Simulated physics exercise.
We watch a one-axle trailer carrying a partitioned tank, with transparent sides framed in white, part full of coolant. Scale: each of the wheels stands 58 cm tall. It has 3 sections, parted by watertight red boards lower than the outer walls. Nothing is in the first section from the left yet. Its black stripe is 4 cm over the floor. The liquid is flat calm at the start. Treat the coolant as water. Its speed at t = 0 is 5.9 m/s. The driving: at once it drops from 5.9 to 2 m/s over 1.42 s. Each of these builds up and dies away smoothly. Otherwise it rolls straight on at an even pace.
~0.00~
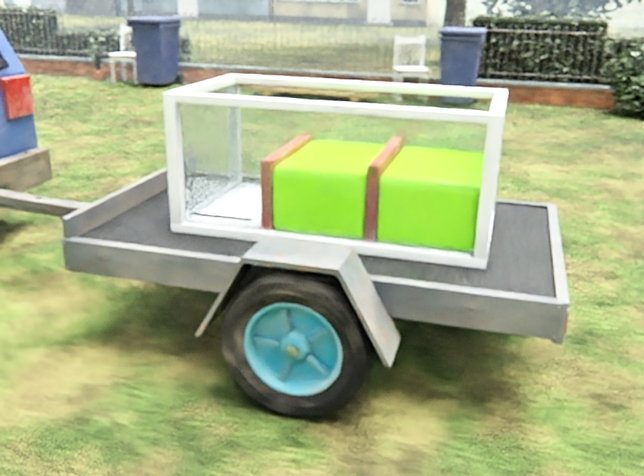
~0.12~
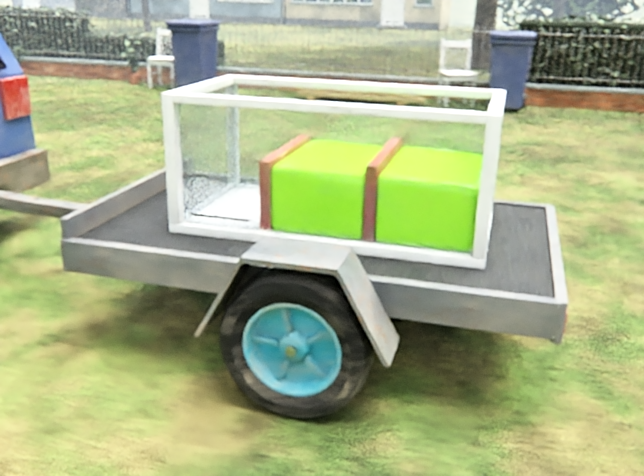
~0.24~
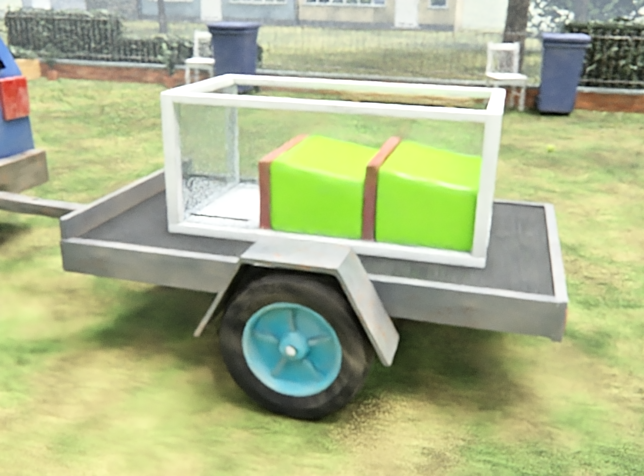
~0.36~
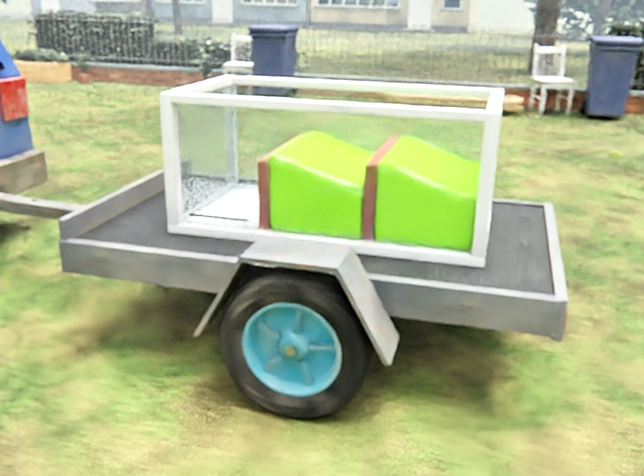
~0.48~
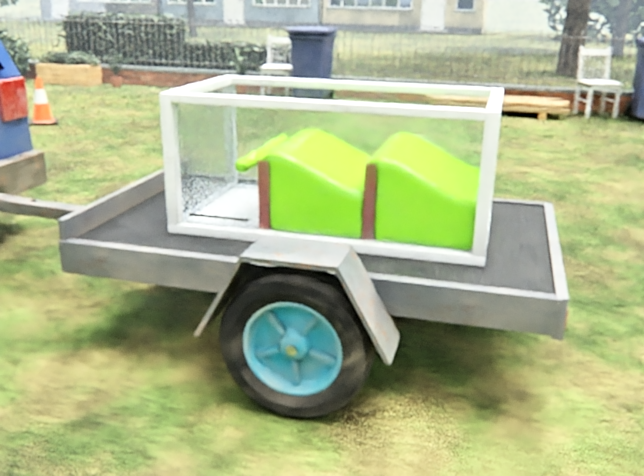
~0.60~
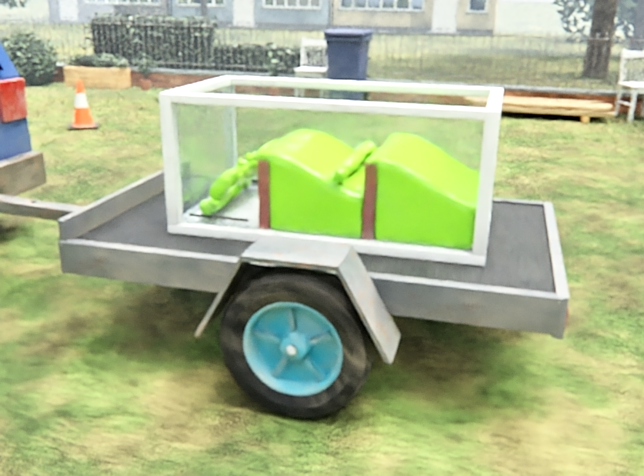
A trailer rolls left across grass as green liquid in its tank surges forward over dividers.
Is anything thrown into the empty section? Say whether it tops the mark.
The empty section finishes over the black line.
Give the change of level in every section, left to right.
From the left: 6 up, 3 down, 3 down.
By 1.00 s the sections hold 5, 26, 25 cm, left to right.
By 1.40 s the sections hold 6, 25, 25 cm, left to right.
By 2.00 s the sections hold 6, 25, 25 cm, left to right.
By 4.41 s the sections hold 6, 25, 25 cm, left to right.
